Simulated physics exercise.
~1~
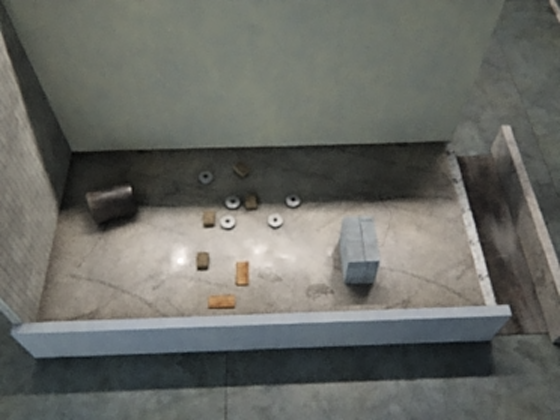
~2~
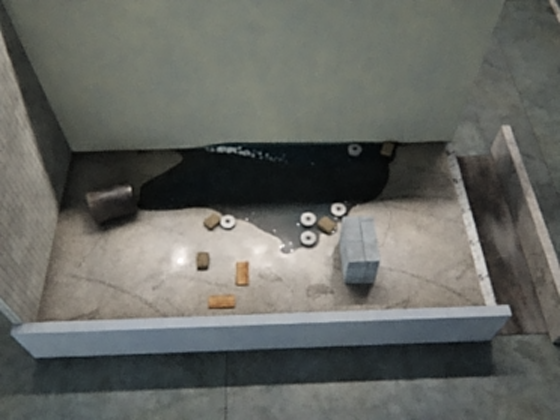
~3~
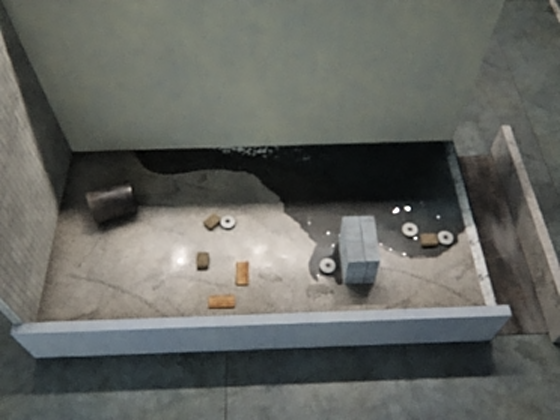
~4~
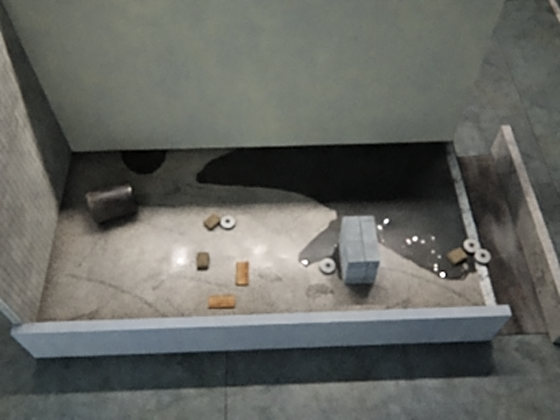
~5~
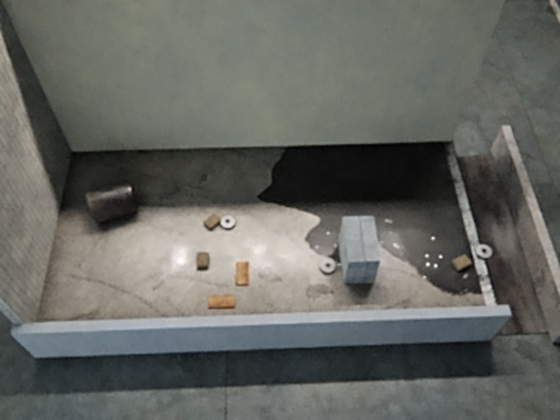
In a walled workshop sloping to the right, dark water spread along the back wall and carried several pale rings and small brown blocks rightward past a grey block, then shrank back, leaving some pieces near the right edge while others stayed put.
